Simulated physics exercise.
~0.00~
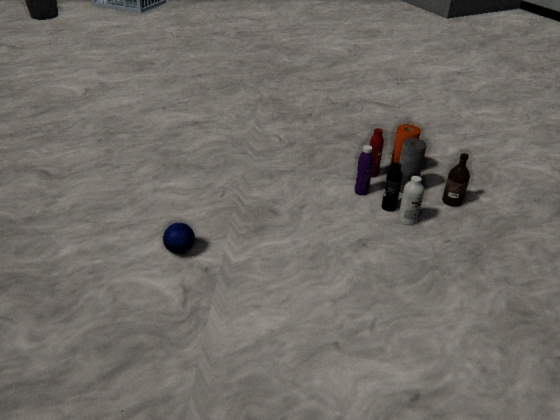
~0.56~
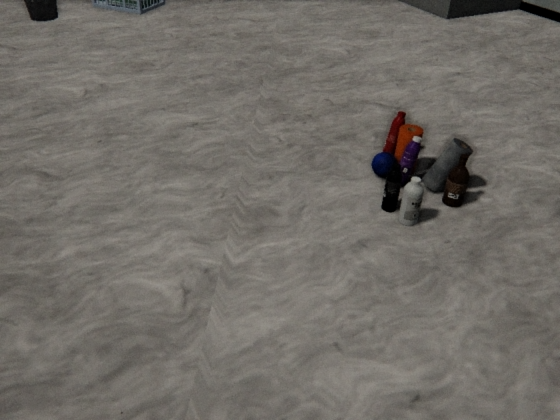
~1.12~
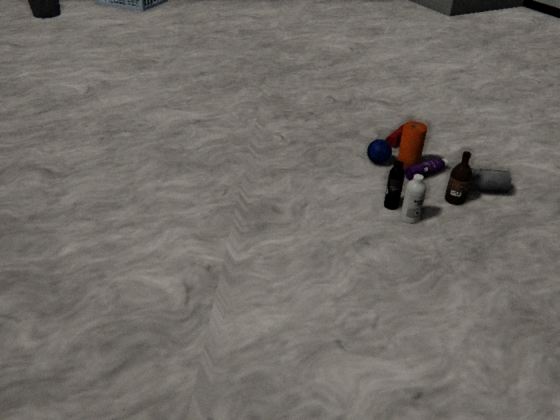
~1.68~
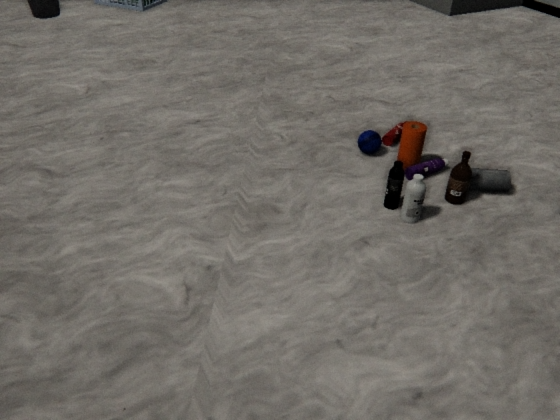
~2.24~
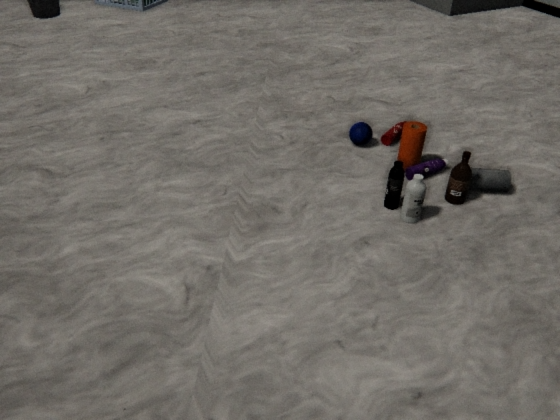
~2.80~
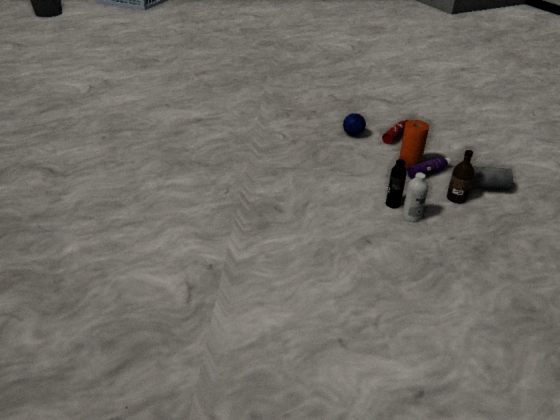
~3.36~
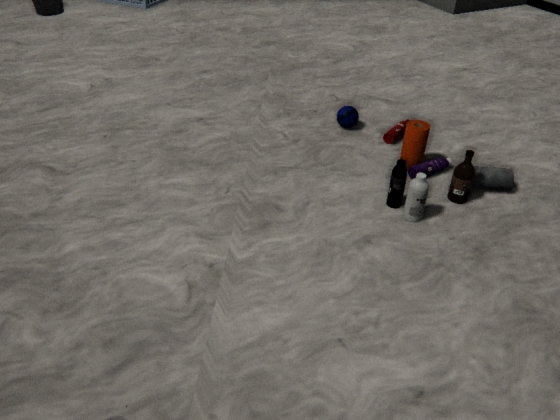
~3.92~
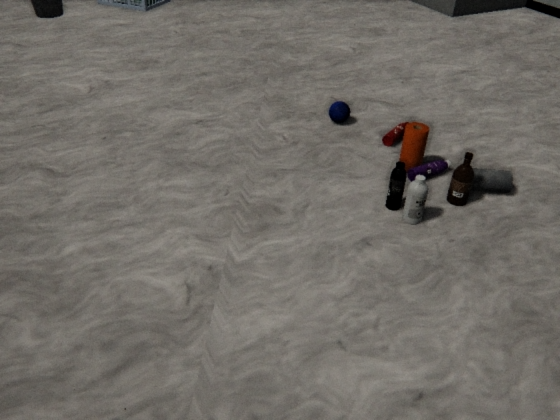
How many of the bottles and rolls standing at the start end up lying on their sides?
Three of them end up on their sides, namely the red bottle, the purple bottle and the grey roll.
